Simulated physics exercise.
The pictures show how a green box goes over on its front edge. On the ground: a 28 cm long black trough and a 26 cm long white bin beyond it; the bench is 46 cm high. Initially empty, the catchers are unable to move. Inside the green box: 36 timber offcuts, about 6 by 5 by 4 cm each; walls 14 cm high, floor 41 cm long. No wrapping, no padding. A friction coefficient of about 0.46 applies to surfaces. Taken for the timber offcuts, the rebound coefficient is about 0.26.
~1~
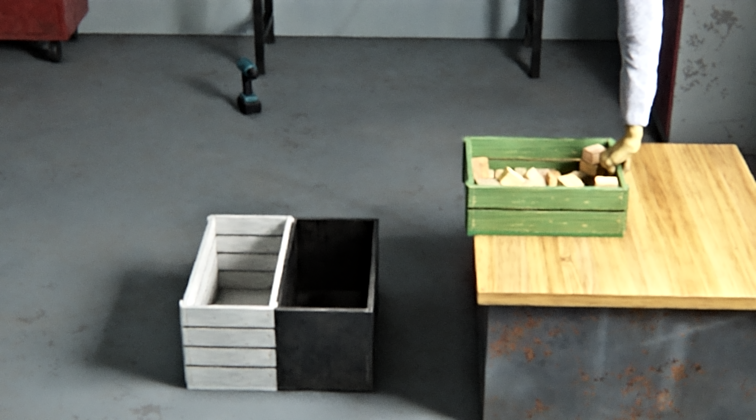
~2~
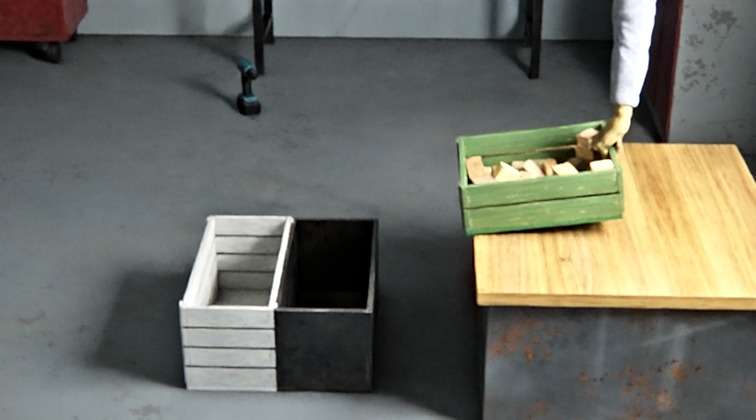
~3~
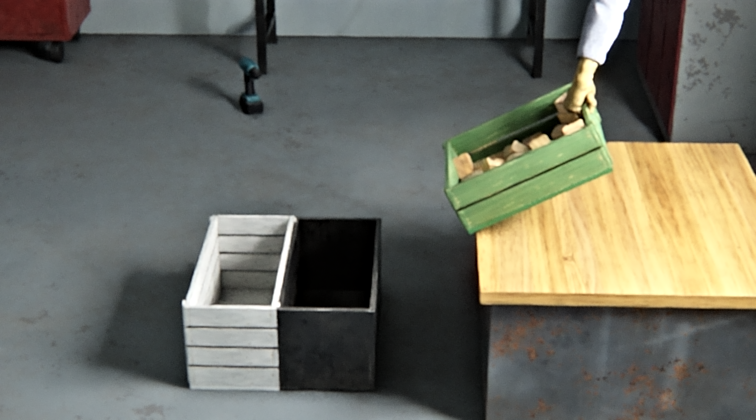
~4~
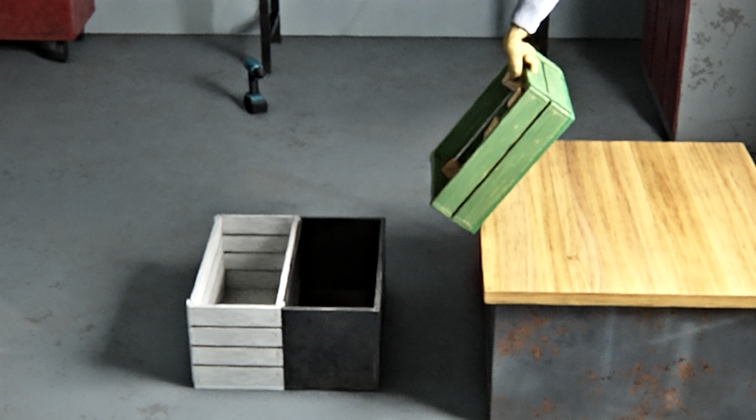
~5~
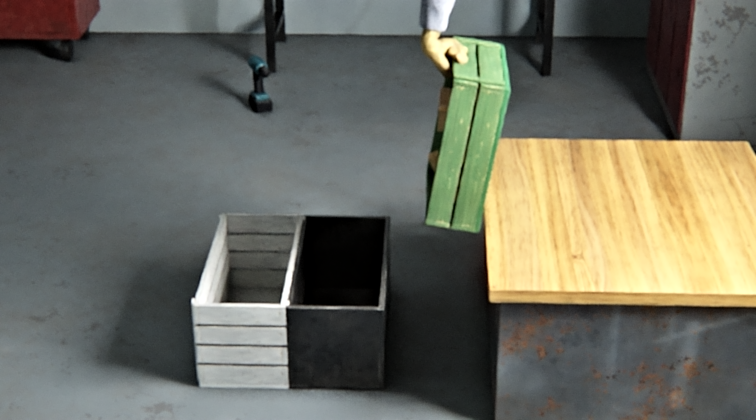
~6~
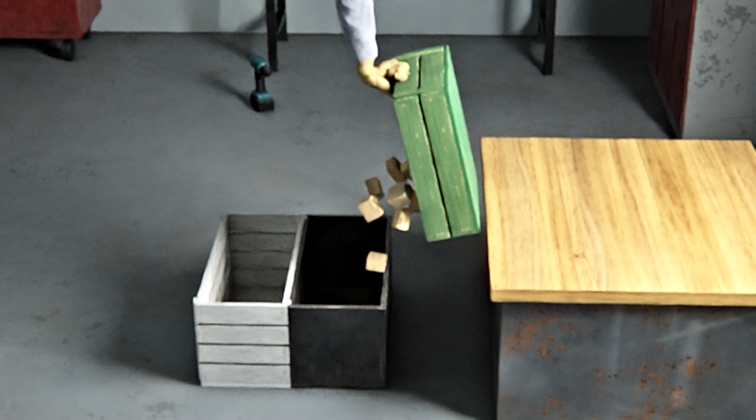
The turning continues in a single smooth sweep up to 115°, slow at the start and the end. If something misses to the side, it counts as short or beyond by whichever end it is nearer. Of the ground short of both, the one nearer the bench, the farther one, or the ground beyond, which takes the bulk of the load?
The bulk goes: Nearer.
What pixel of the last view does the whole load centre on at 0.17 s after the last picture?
Estimated middle - around (390, 205).
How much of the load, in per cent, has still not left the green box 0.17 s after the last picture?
Still inside: Around 35 percent.
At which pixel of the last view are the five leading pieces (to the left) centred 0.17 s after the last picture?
About (326, 315).
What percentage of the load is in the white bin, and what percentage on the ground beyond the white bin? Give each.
I'd put it at about 0 percent, then about 0 percent.
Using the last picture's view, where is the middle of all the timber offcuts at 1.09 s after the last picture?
Look near pixel (355, 324).
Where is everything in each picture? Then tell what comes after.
In the first frame (each is followed by its nearest rim corner in this view; the camera pans a little), green box, (623, 188); black trough, (367, 310); 0° from level; none out.
Green box, (615, 170); 8° from level, in the second frame.
Green box, (587, 127); 28° from level, in the third frame.
Green box, (527, 90); 54° from level, in the fourth frame.
Green box, (453, 84); 81° from level, in the fifth frame.
Green box, (395, 105); black trough, (381, 307); 103° from level; 6 out, the lowest offcut at (377, 262), in the sixth frame.
Then, 0.17 s after the last picture, tilt 115°; 13 still in the green box, 9 in the black trough and 14 in the air.
Then, 0.39 s after the last picture, tilt 115°; 5 still in the green box, 23 in the black trough, 1 on the ground short of the black trough and 7 in the air.
Then, 0.70 s after the last picture, tilt 115°; 4 still in the green box, 24 in the black trough, 7 on the ground short of the black trough and 1 in the air.
When it is over (1.09 s after the last picture), 24 in the black trough and 12 on the ground short of the black trough.
